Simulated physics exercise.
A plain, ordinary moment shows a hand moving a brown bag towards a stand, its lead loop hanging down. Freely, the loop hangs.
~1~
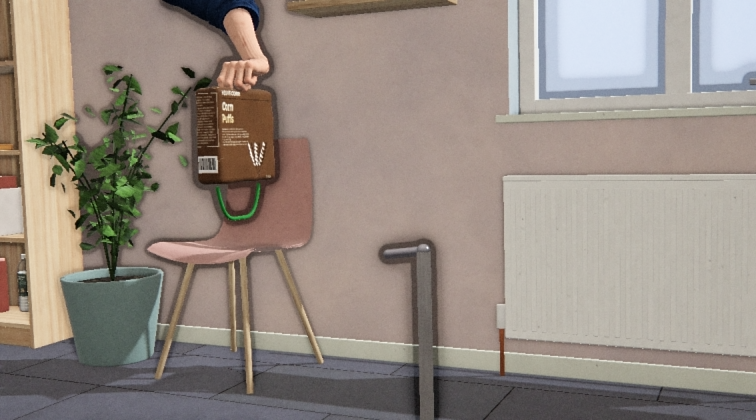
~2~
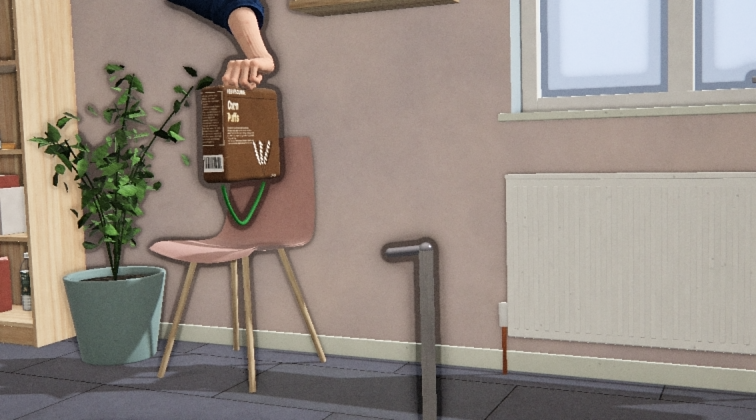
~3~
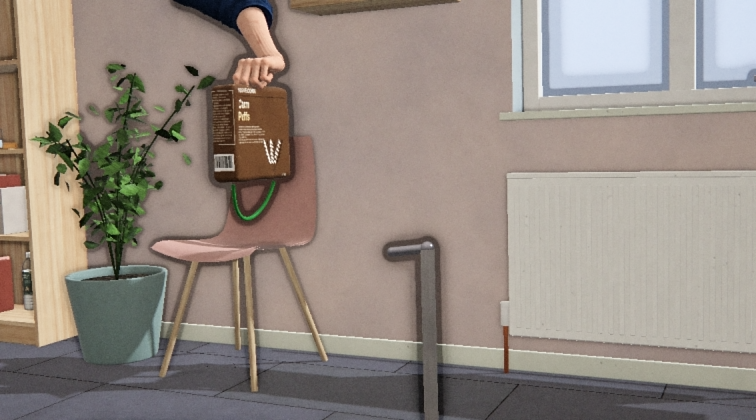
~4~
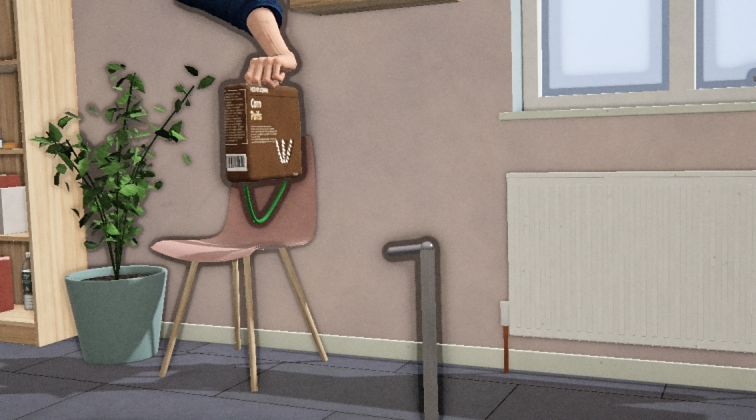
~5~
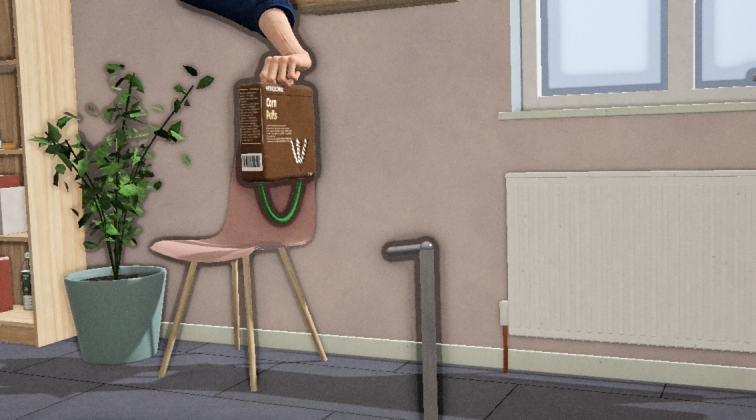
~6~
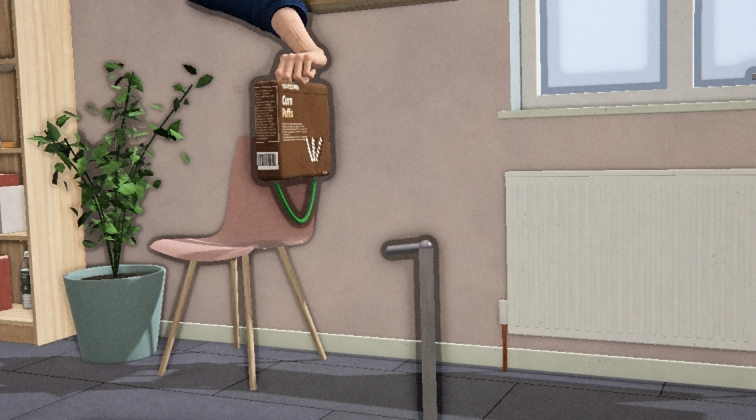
A hand held a brown bag of corn puffs by its top, a green loop hanging beneath, and moved it slowly to the right in front of a pink chair, towards a grey metal stand.
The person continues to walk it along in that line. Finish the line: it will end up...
It will end up past and free.
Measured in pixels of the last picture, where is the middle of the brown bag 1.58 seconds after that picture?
Near pixel (533, 123).
Then, 0.84 s after the last picture, bag over the post near (413, 127).
Then, 1.58 s after the last picture, bag past the post near (532, 123).
At rest, bag past the post near (579, 121). The brown bag goes by freely.
